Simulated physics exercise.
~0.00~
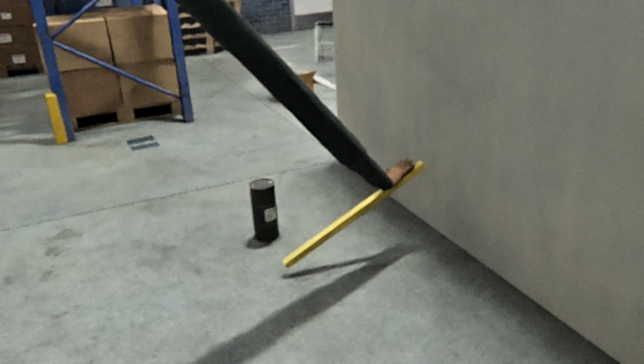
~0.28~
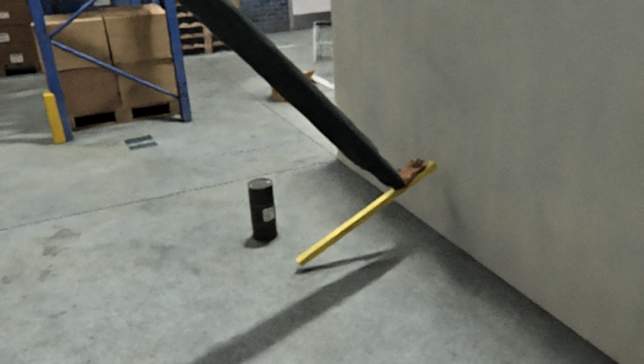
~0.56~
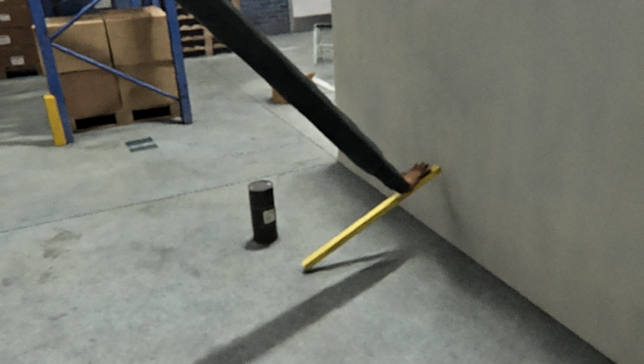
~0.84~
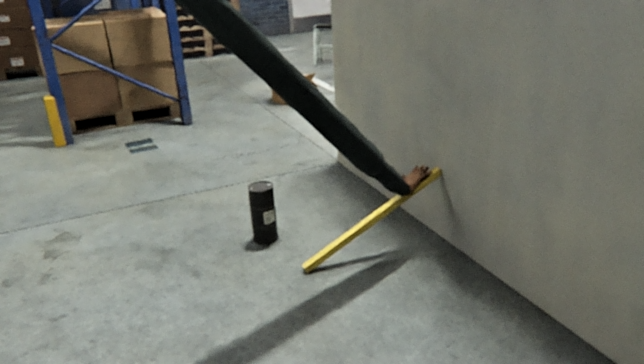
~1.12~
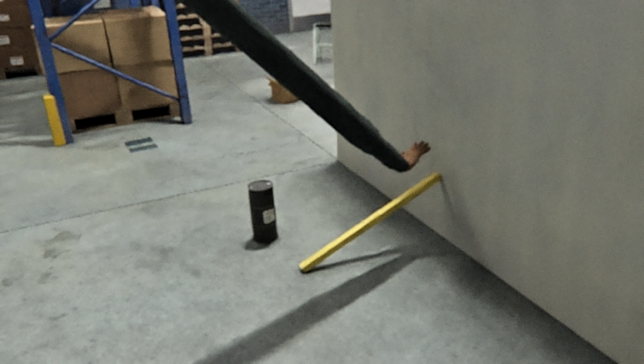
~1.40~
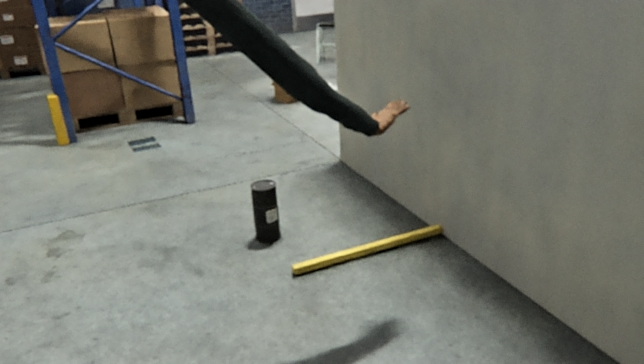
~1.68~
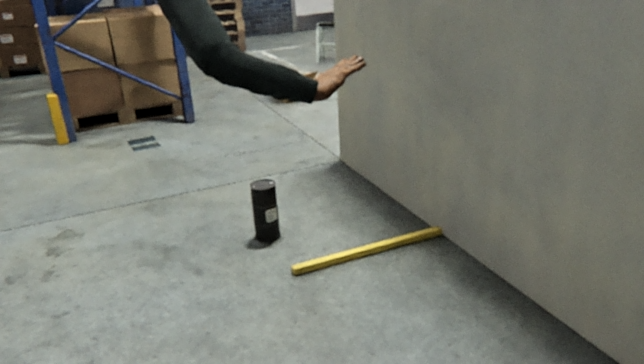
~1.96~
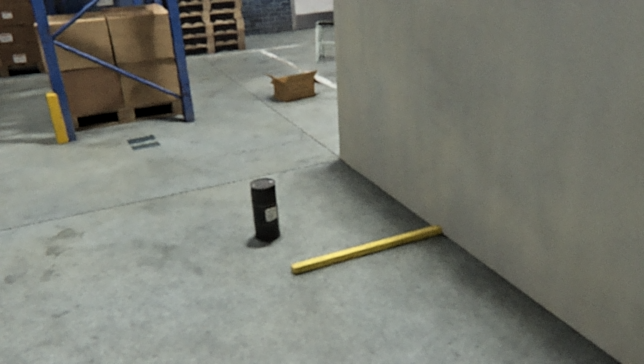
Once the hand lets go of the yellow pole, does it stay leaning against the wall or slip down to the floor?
It slips down and ends up lying on the floor, with one end by the foot of the wall.
